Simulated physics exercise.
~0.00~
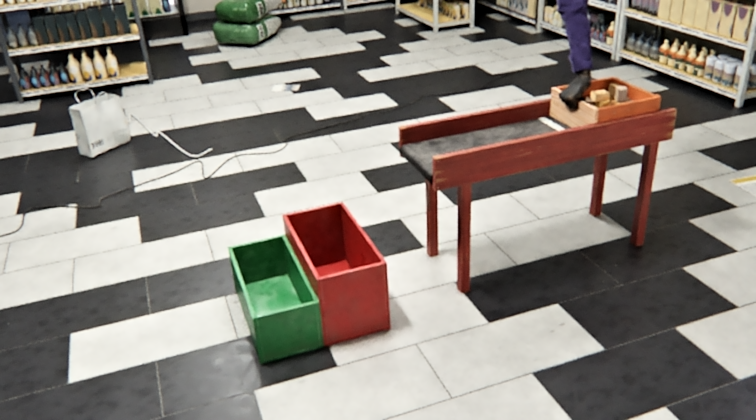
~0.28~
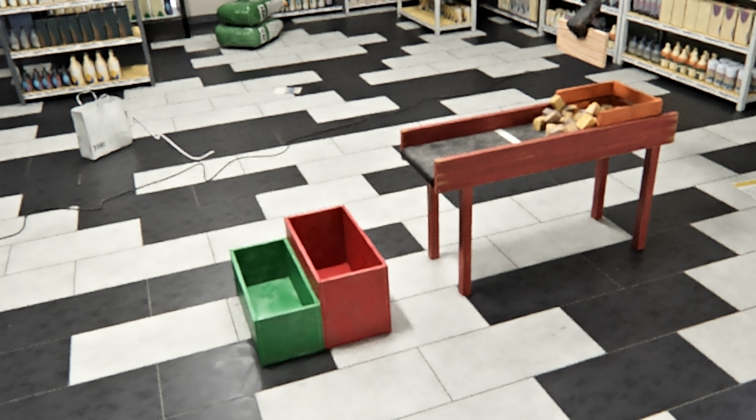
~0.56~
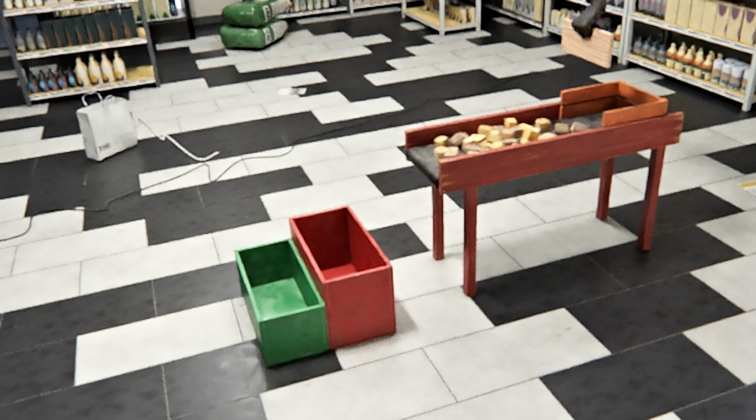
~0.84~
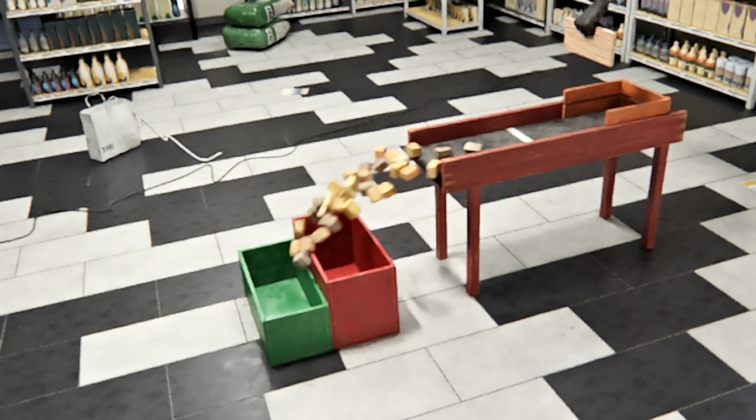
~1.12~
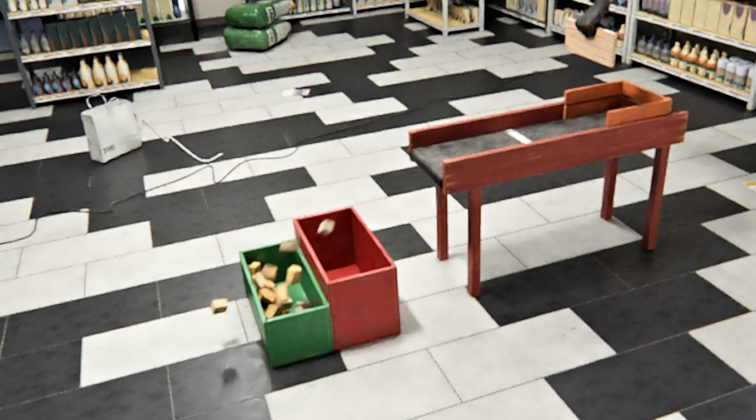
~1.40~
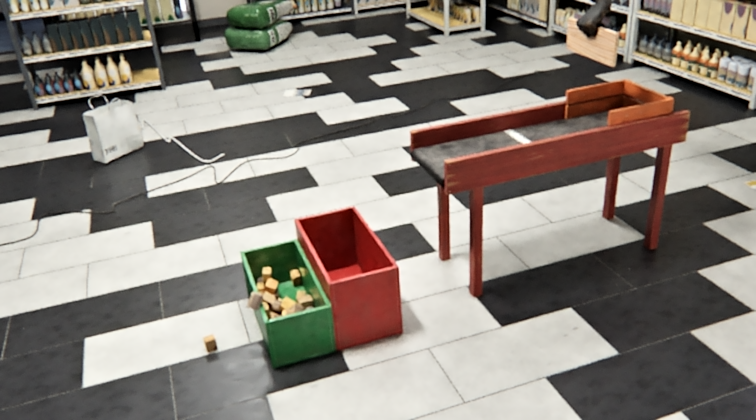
Shop floor with tiled paving, wooden blocks riding left along a belt, flying over a red box and landing mostly in a green one.
